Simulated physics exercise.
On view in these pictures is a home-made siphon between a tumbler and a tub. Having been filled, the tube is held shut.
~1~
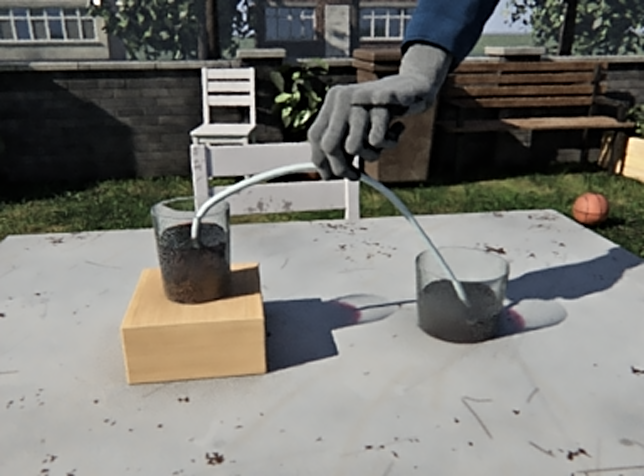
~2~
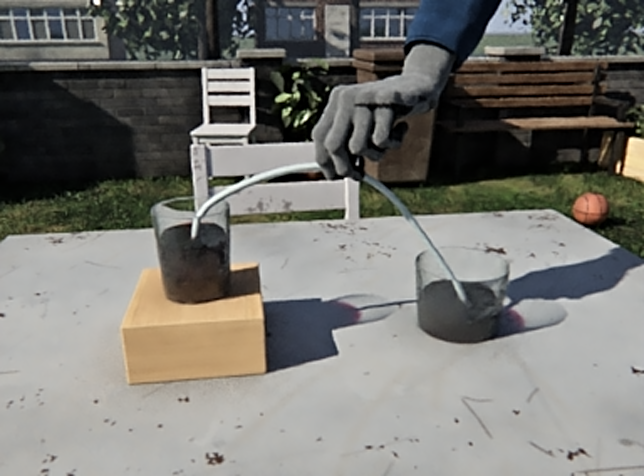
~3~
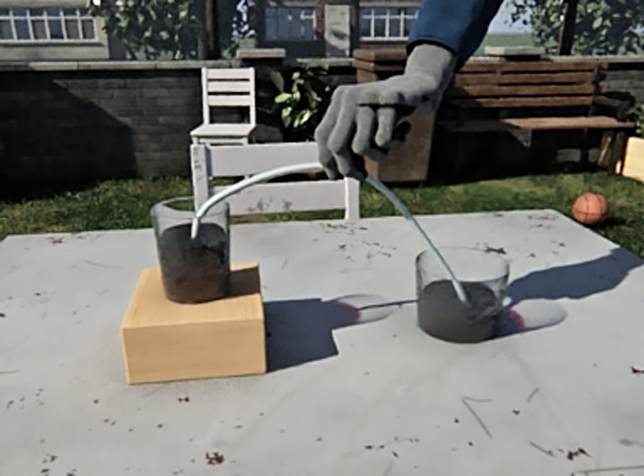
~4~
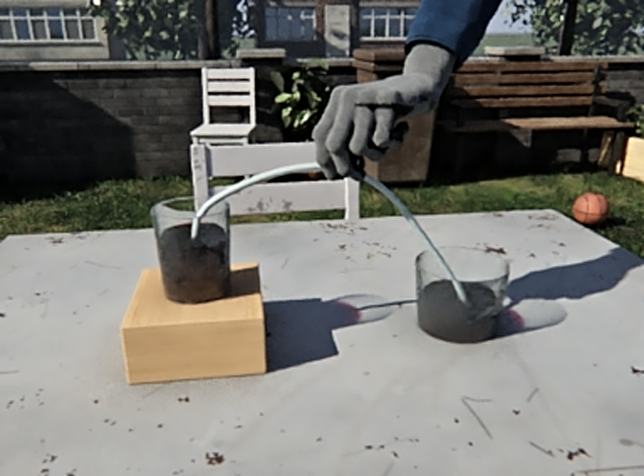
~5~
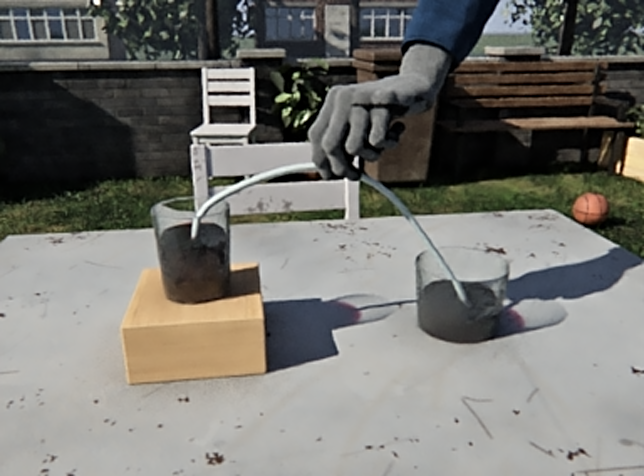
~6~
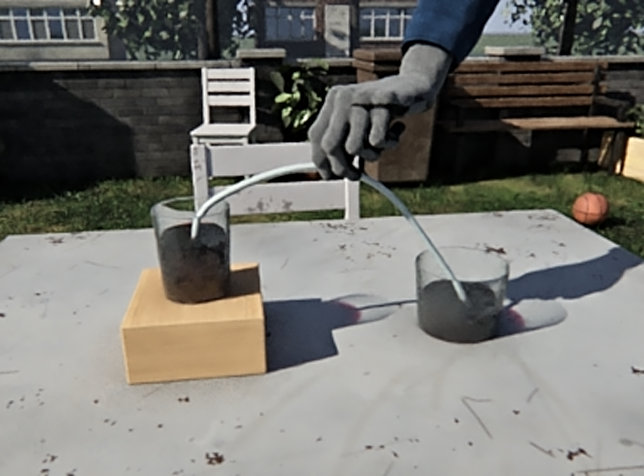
At the start, a grey-gloved hand pinches a pale hose arching from a glass on a wooden block, at left, down to a wider glass on the table, at right. The fingers shift slightly on the hose, then settle back, while the dark contents of both glasses show no clear change.
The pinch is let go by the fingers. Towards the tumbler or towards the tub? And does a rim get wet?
Well, the red wine drifts off to the right, and where it lands there is enough space.
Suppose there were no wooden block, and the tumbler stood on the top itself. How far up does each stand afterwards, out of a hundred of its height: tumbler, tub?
Levels, in order: About 40 / 50 %.
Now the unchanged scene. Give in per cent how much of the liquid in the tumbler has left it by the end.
Worked out: 80 percent.
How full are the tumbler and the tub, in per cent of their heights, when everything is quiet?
In order, 15 percent then 65 percent.
Soon after, the tumbler is about half full; the tub is about half full.
Later, the tumbler is about a quarter full; the tub is about two thirds full.
In the end, the tumbler is nearly empty; the tub is about two thirds full.
